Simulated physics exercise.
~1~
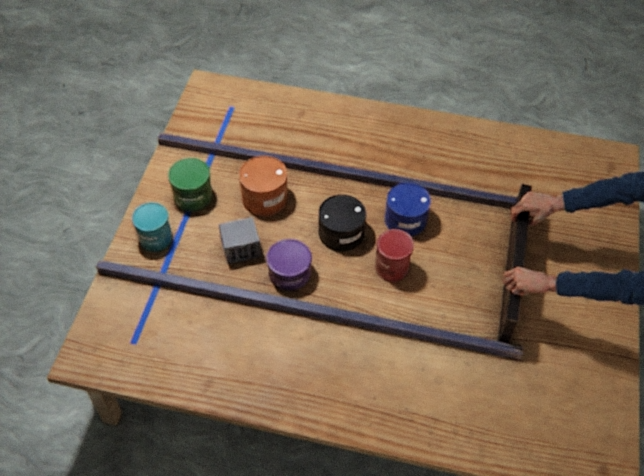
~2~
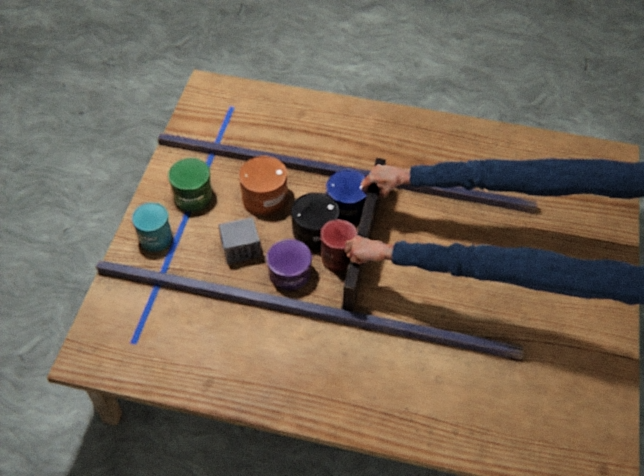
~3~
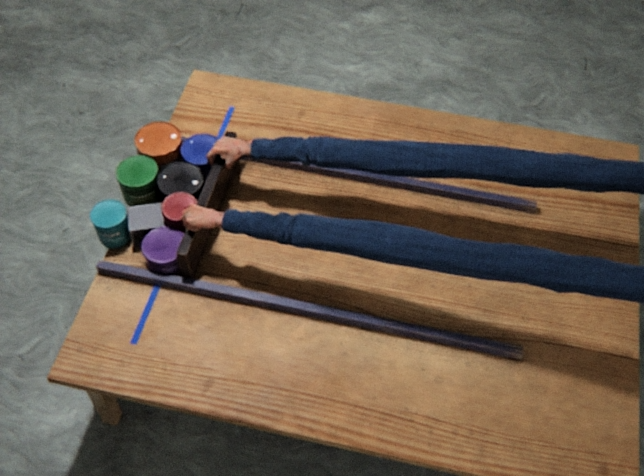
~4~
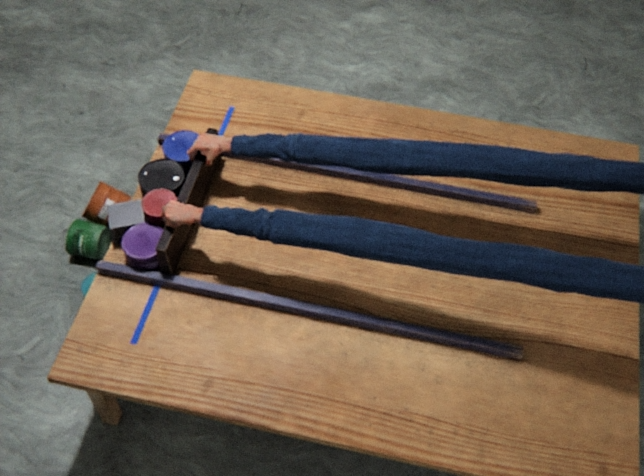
Hands pushing a dark plank leftward along a wooden table, bunching coloured canisters past a blue tape line until several topple off the edge.
